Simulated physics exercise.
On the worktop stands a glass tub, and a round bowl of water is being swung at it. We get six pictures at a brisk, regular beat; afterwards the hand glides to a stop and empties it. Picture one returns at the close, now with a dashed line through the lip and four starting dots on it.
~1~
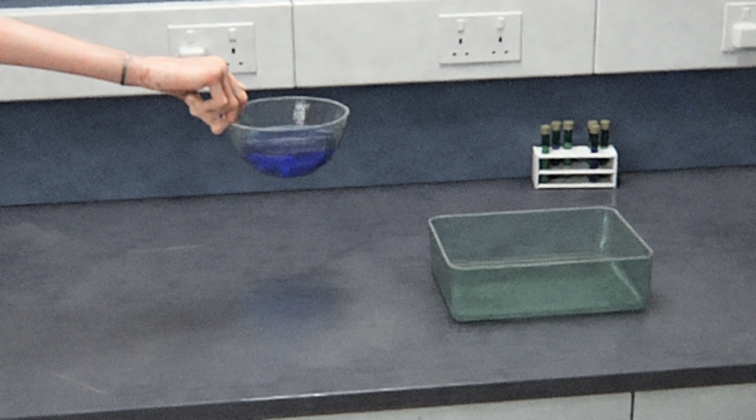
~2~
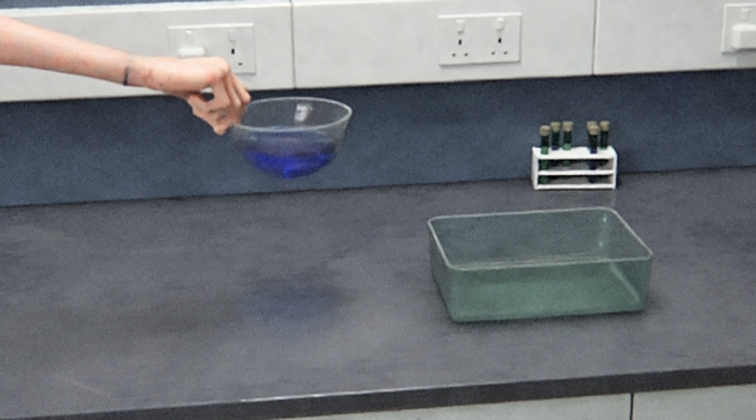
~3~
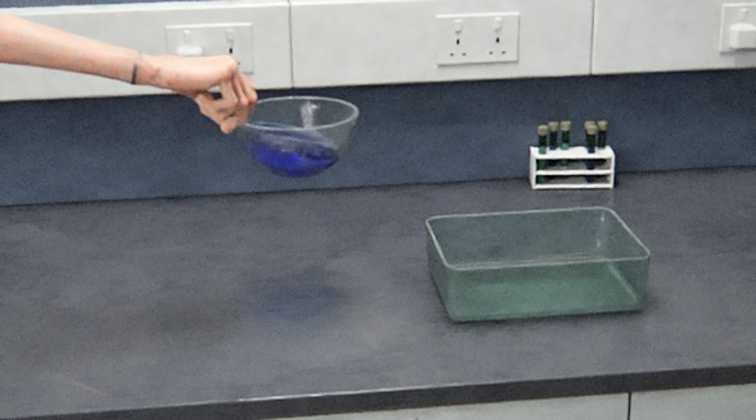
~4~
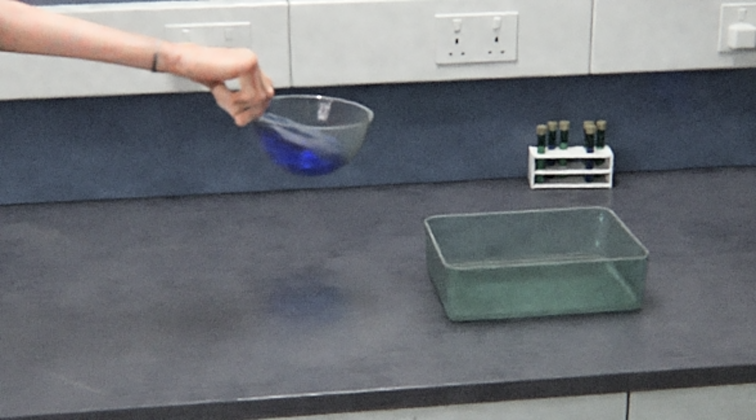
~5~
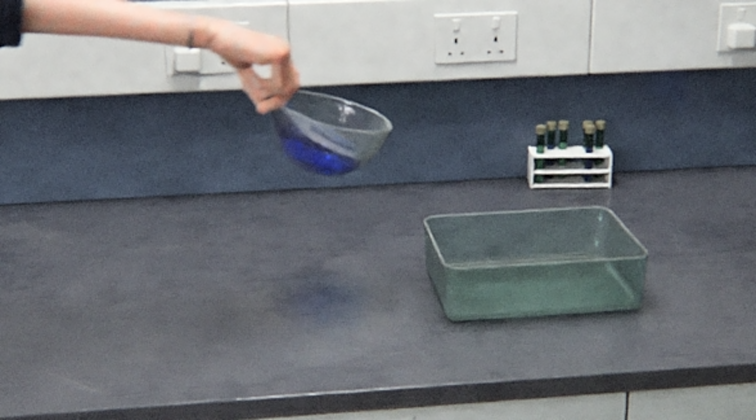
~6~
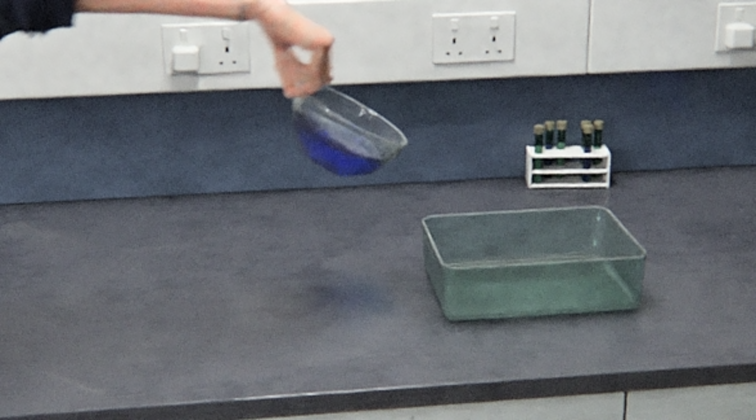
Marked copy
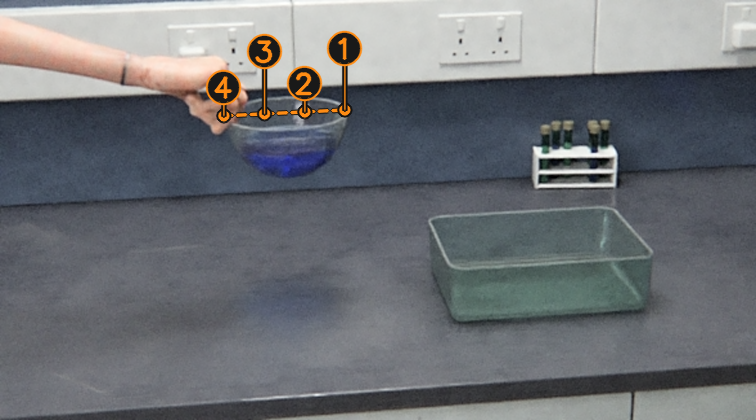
On a dark worktop with a glass tub and a small rack of tubes, a hand held up a round glass bowl of blue liquid, then moved it right and tilted it toward the tub.
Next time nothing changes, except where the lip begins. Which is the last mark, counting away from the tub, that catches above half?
The limit is 2.
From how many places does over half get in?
Two.
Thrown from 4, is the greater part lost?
Yes, it does.
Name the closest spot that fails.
Here it is spot 3.
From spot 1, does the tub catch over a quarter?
Yes, it does.
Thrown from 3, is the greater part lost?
Yes, that goes wrong.
On the marked copy, 1 at (344, 110); 2 at (304, 111); 3 at (264, 113); 4 at (223, 115).
With 1, about 80 % lands in the tub, 5 % falls short and 15 % goes beside or beyond.
With 2, about 66 % lands in the tub, 22 % falls short and 12 % goes beside or beyond.
With 3, about 30 % lands in the tub, 63 % falls short and 7 % goes beside or beyond.
With 4, about 0 % lands in the tub, 98 % falls short.
